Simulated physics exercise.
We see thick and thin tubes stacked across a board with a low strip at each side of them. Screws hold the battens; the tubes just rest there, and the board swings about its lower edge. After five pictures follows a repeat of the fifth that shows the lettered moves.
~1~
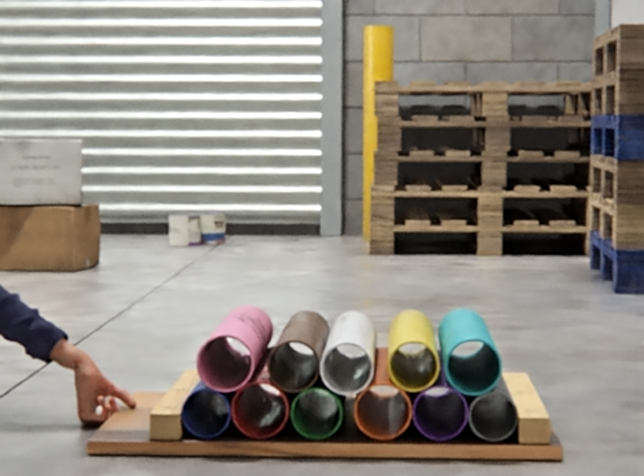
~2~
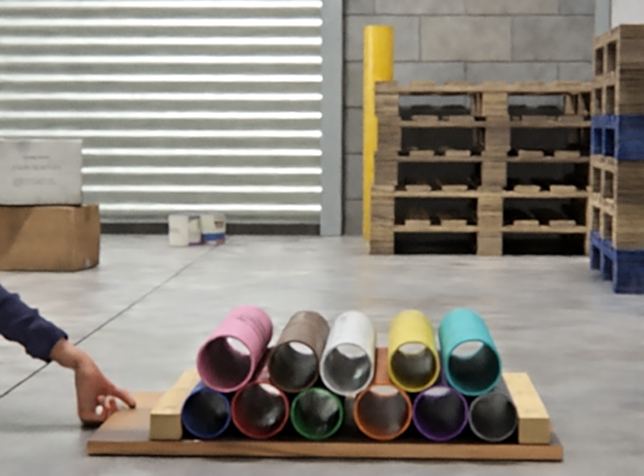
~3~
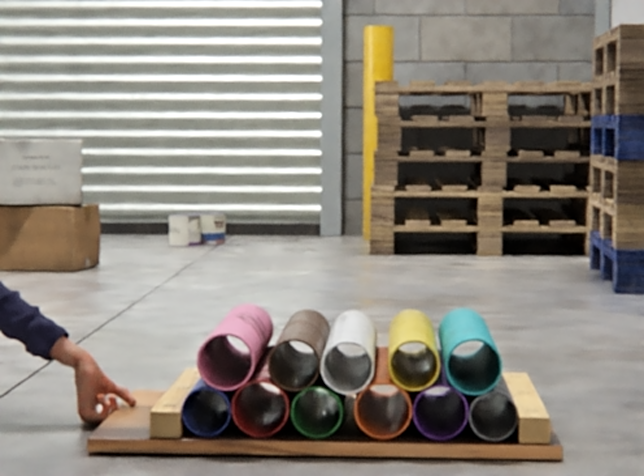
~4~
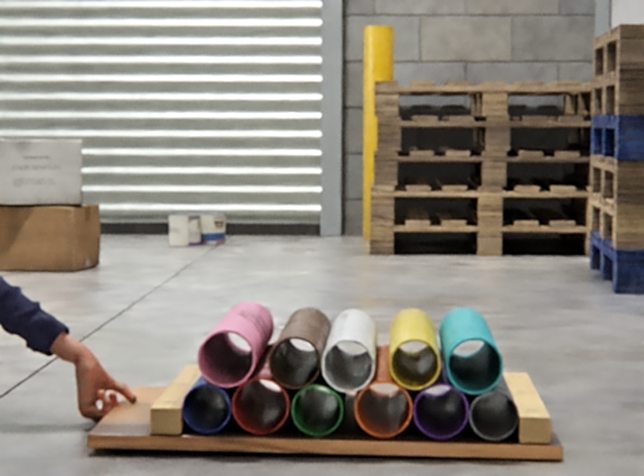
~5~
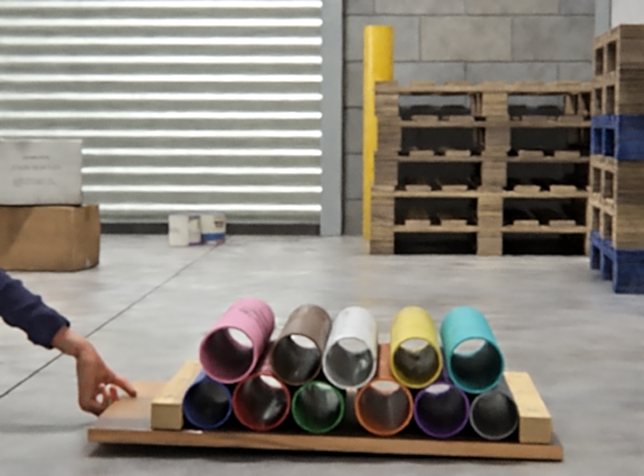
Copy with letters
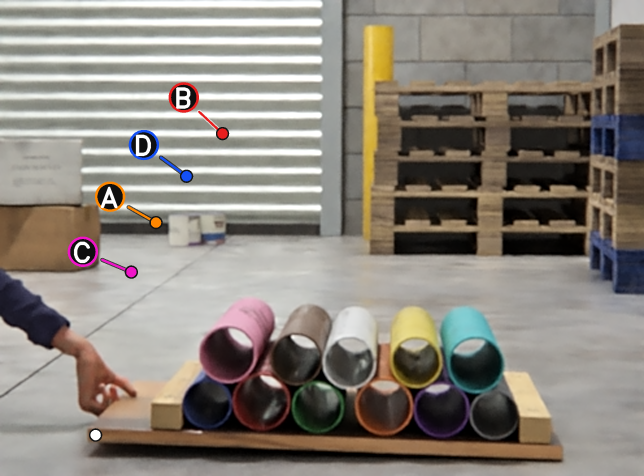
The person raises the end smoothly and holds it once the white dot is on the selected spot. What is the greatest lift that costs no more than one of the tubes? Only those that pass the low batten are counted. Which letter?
It can be raised to C.
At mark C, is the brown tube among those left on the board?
The brown tube: Yes.
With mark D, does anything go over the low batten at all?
Yes.
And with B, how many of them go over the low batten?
The count is five.
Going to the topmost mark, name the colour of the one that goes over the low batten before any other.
First is the turquoise one.
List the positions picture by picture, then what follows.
In the first picture, blue tube (206, 413); red tube (260, 409); green tube (317, 413).
In the second picture, green tube (317, 413); orange tube (383, 411).
In the third picture, board (329, 409); blue tube (207, 411); red tube (260, 408); yellow tube (414, 365).
In the fourth picture, board (329, 407); blue tube (207, 408); red tube (260, 406).
In the fifth picture, board (330, 405); blue tube (207, 404); red tube (261, 402).
On the marked copy, A at (156, 223); B at (223, 134); C at (131, 272); D at (187, 176); the white dot at (95, 435).
Following C. Soon after the start, board at 15°.
Later, board at 22°.
In the end, board at 22°, one over the low batten (turquoise).
As for the rest, A four over the low batten (white, yellow, turquoise, brown); B five over the low batten; D five over the low batten.
